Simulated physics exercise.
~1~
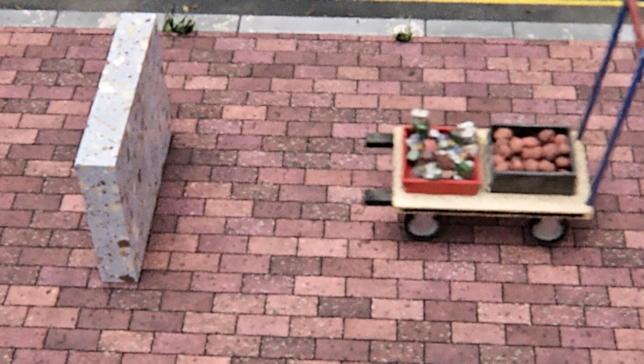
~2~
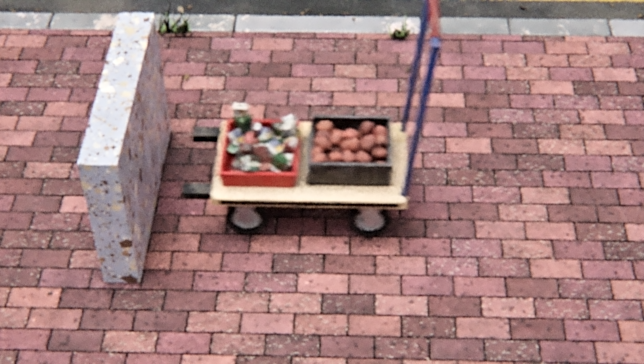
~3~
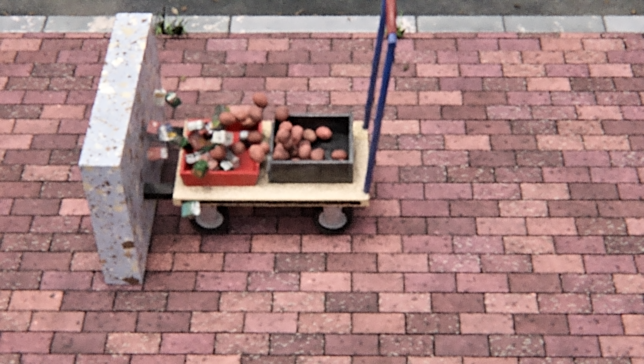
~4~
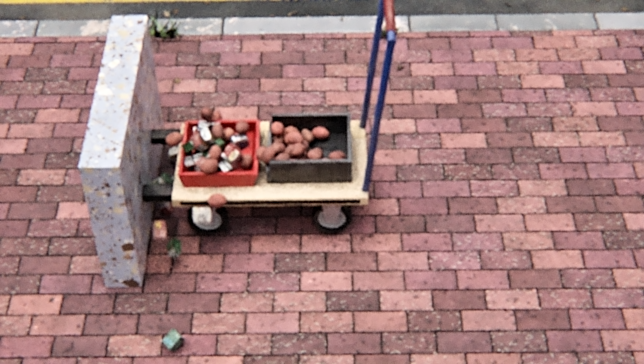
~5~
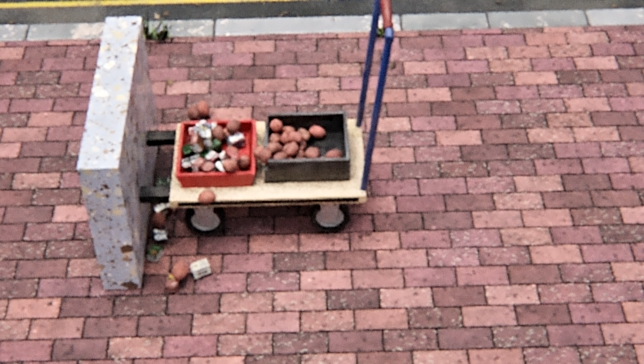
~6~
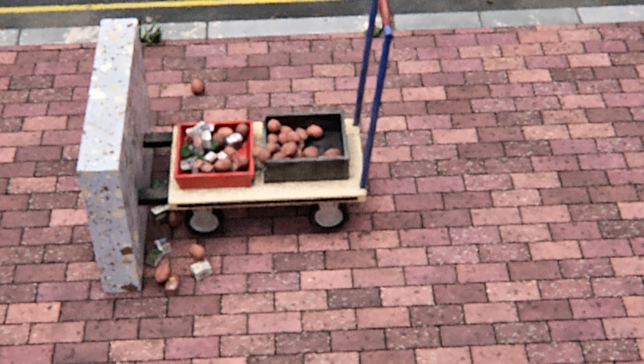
Trolley rolling left into a speckled wall and stopping, potatoes tumbling from black tote into red, some spilling with cartons onto paving.
